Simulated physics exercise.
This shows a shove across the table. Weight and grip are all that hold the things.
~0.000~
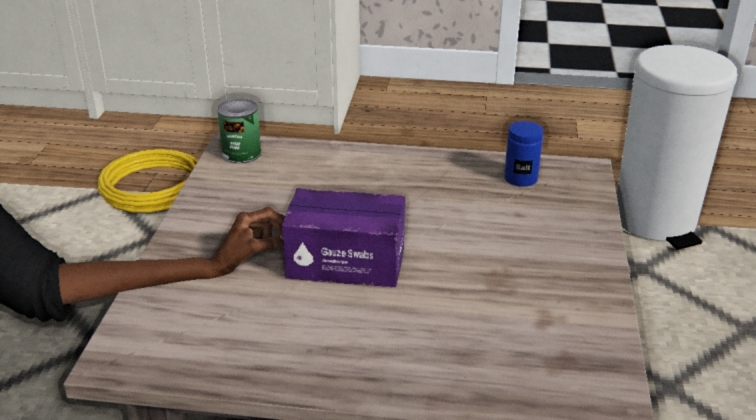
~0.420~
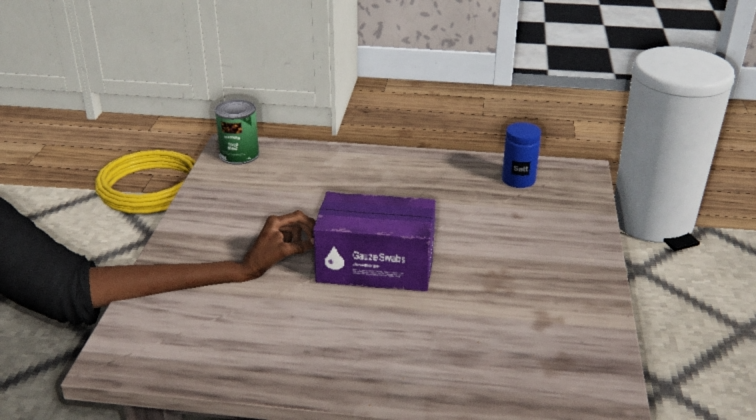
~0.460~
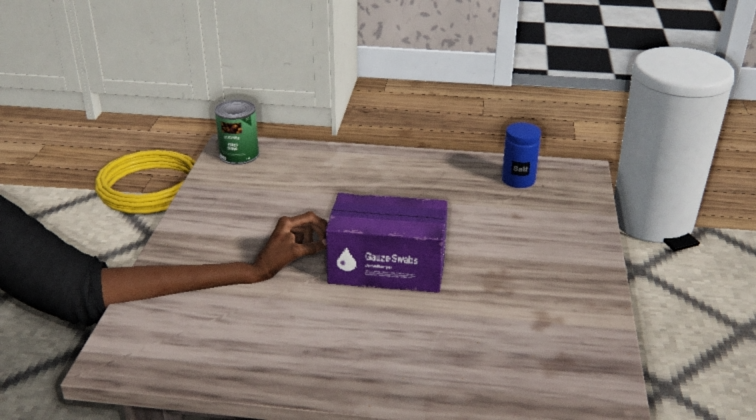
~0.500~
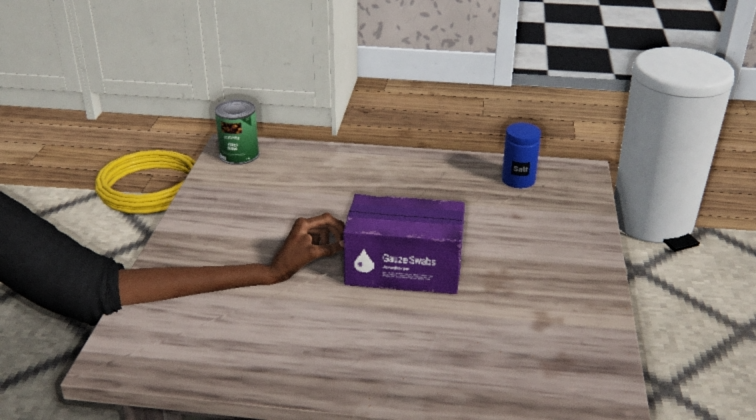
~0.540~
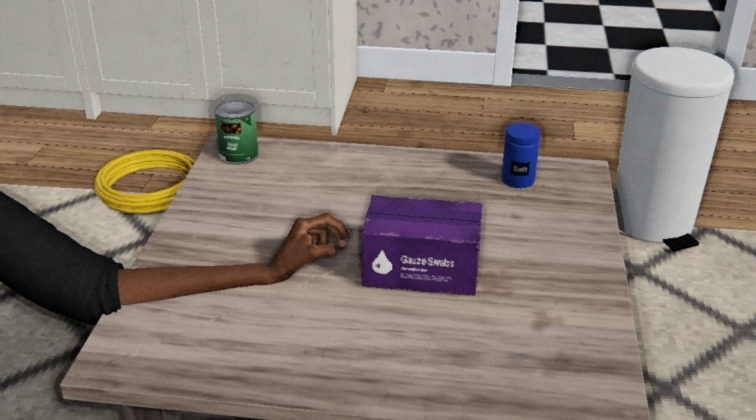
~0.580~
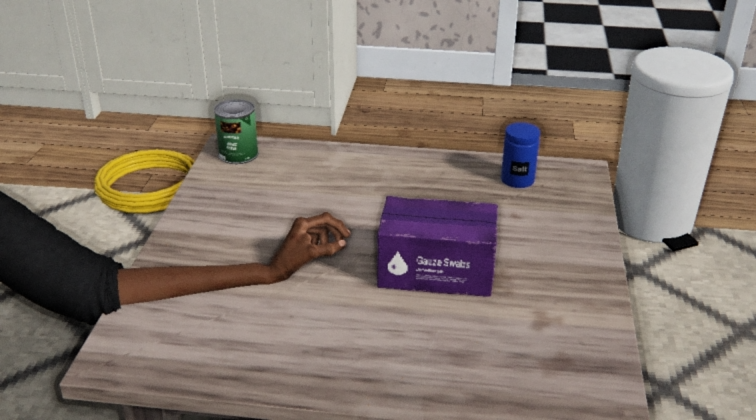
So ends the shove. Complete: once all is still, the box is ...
On the table.
After 0.68 s, purple box slid a little near (465, 248).
After 0.78 s, purple box slid about its own width near (476, 248).
At rest (1.3 s), moved from the start, purple box. Seen from the same camera at the end, purple box near (476, 249).
